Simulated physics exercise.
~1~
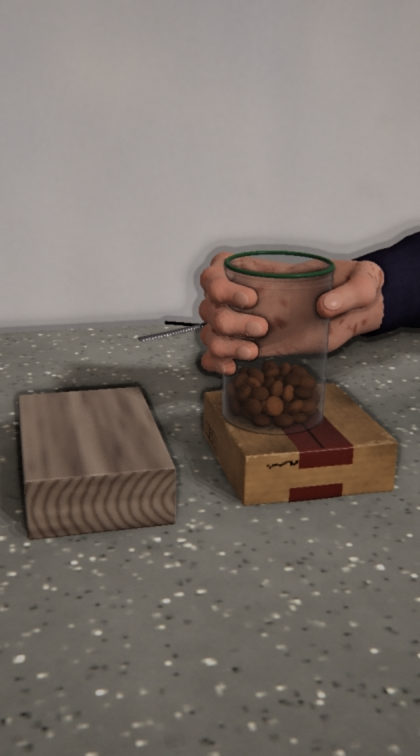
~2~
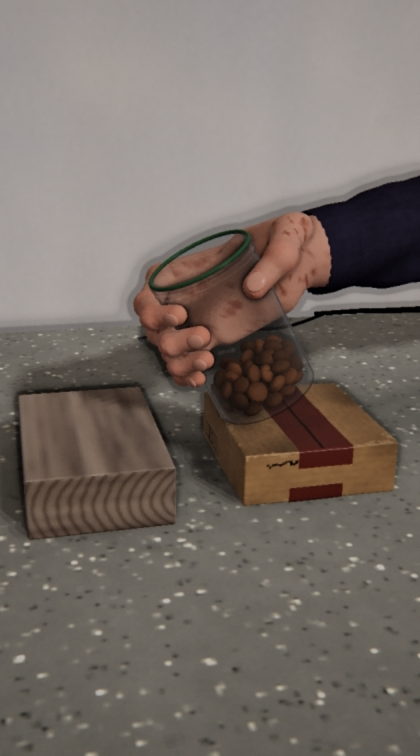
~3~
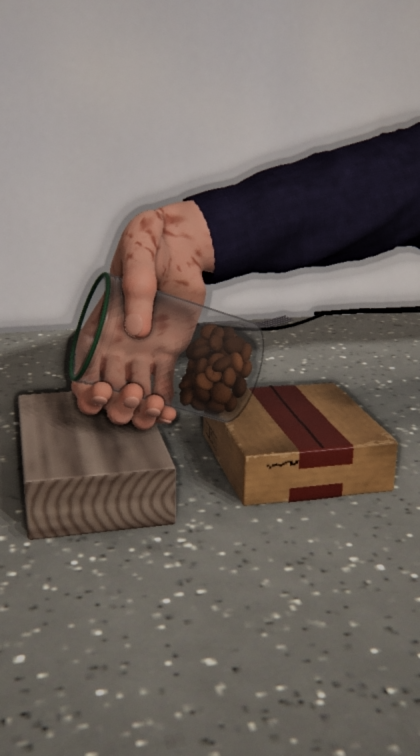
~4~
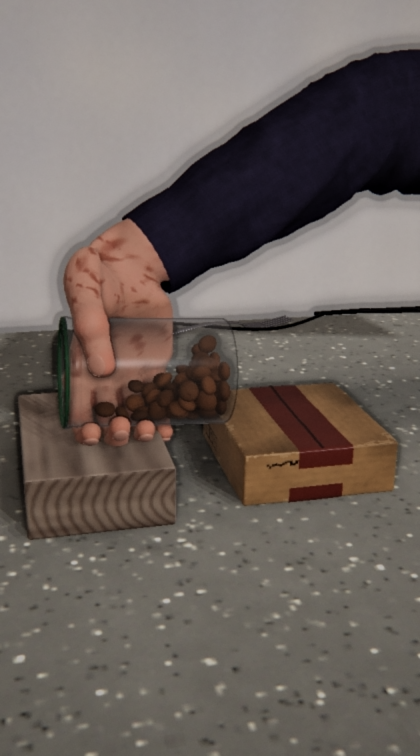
In the video, a hand lifts a clear, green-rimmed jar of small brown pieces from a cardboard box with red tape, tips it leftward, and lowers it onto its side against a wooden block, where the pieces spread along the jar but stay inside.
